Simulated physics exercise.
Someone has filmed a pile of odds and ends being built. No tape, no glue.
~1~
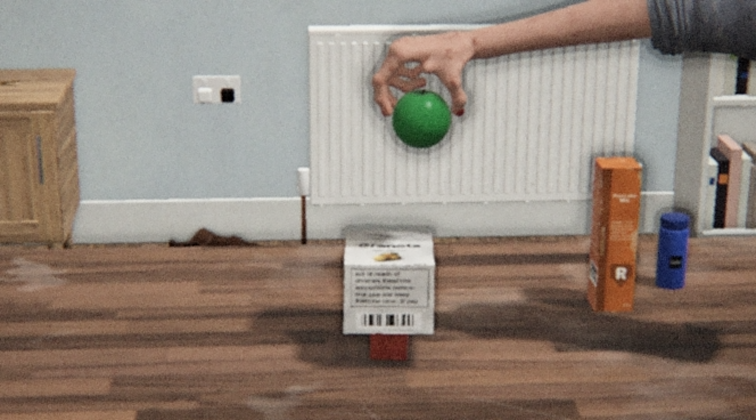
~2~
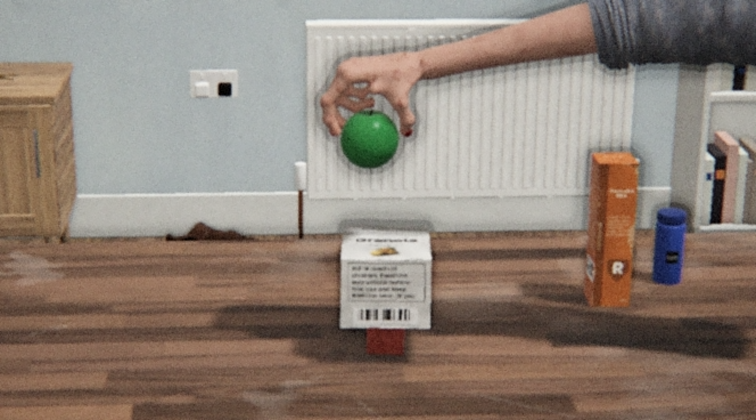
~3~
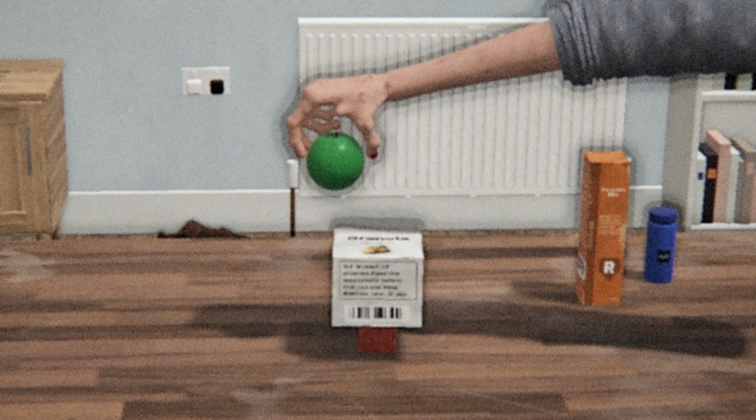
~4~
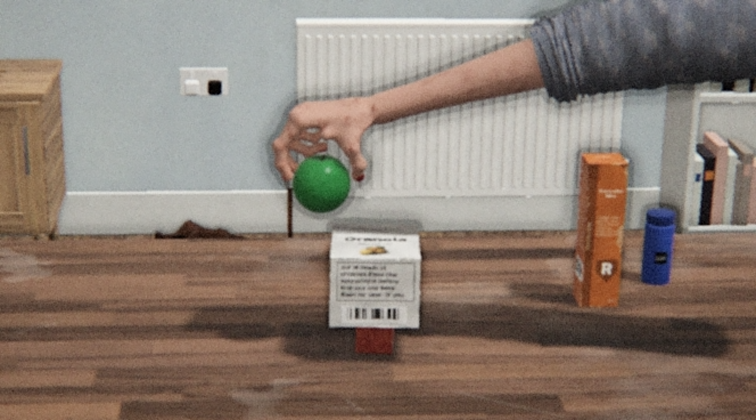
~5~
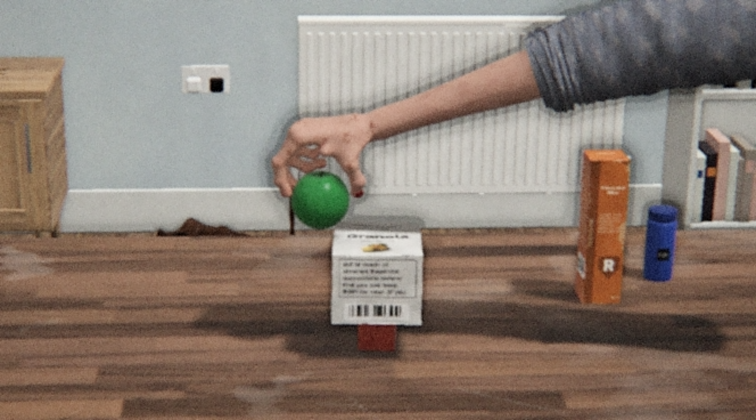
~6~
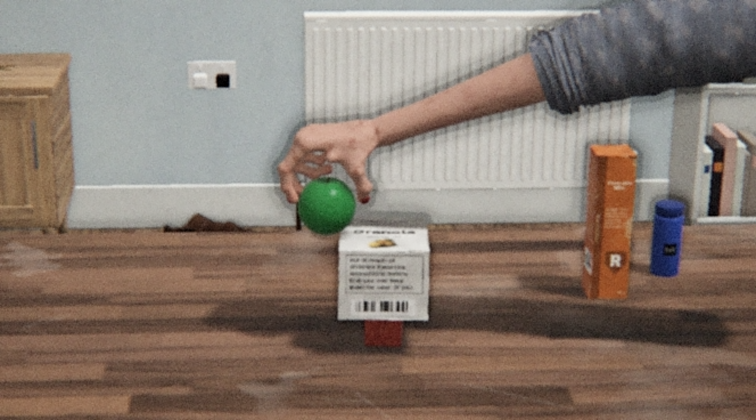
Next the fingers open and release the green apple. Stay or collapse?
In the end the pile loses its balance.
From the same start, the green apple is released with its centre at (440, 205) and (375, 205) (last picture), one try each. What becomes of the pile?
First, it comes apart; second, it stays up.
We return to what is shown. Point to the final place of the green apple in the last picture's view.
Near (273, 312).
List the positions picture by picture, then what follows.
On its way; green apple (422, 119); orange carton (614, 235), in the first picture.
On its way; green apple (370, 139); white box (386, 276), in the second picture.
On its way; green apple (335, 161); orange carton (602, 229), in the third picture.
On its way; green apple (322, 183); white box (375, 275), in the fourth picture.
On its way; green apple (320, 200); orange carton (602, 227), in the fifth picture.
In place under the hand; green apple (327, 206); white box (384, 267), in the sixth picture.
Then, 0.30 s on from there, green apple now fallen.
Then, 0.40 s on from there, things are still on the move.
Then, 0.60 s on from there, as before.
Then, 2.00 s on from there, nothing new.
In the end, fallen, green apple; the other 4 unmoved. At the end, from the last picture's camera, green apple near (272, 312). The pile comes apart.
